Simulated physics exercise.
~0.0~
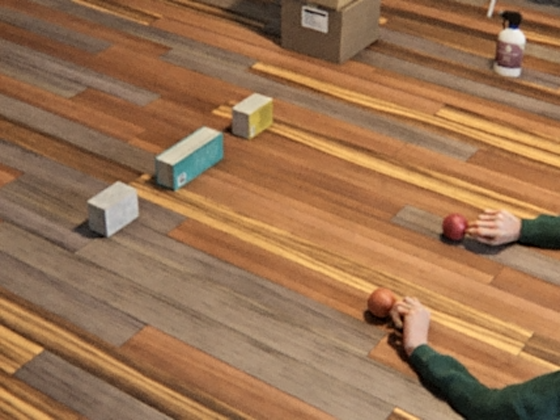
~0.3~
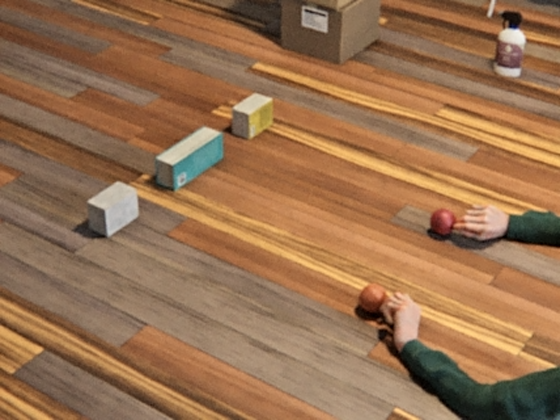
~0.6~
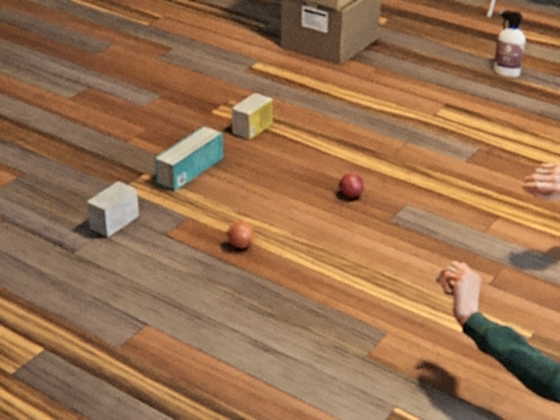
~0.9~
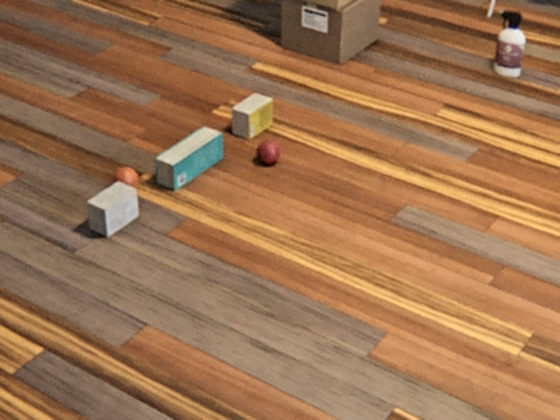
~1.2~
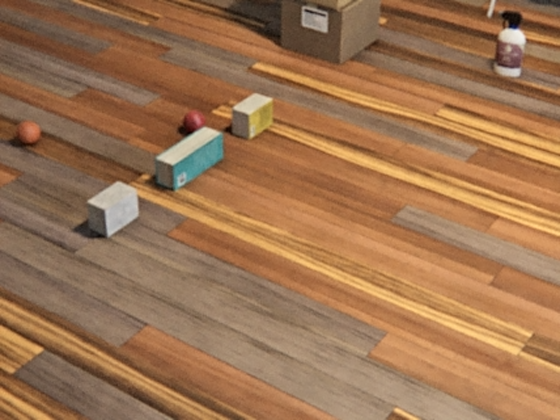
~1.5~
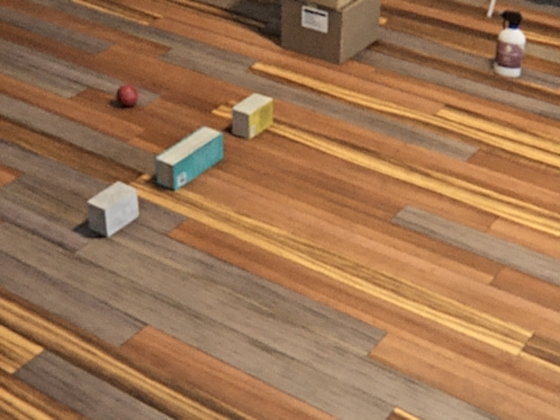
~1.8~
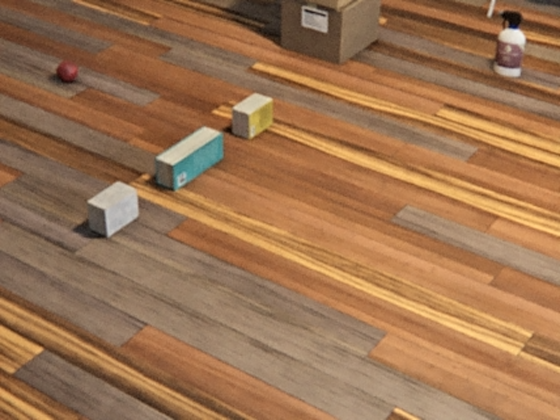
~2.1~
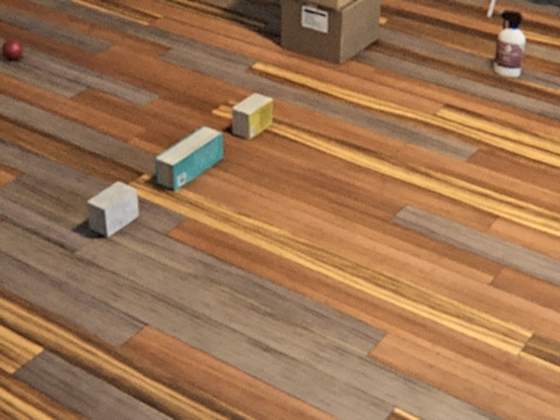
The clip opens on a wooden floor where a white block, a turquoise book-like block and a yellow one stand in a slanting row, while two hands at the right hold a red ball and an orange ball-like object. The hands push both leftward, then let go and draw back. The orange one rolls ahead and slips between the white and turquoise blocks. The red one follows through the gap between the turquoise and yellow blocks. The orange one leaves view at the left, and the red ball rolls on to the upper left edge, with the blocks unmoved.
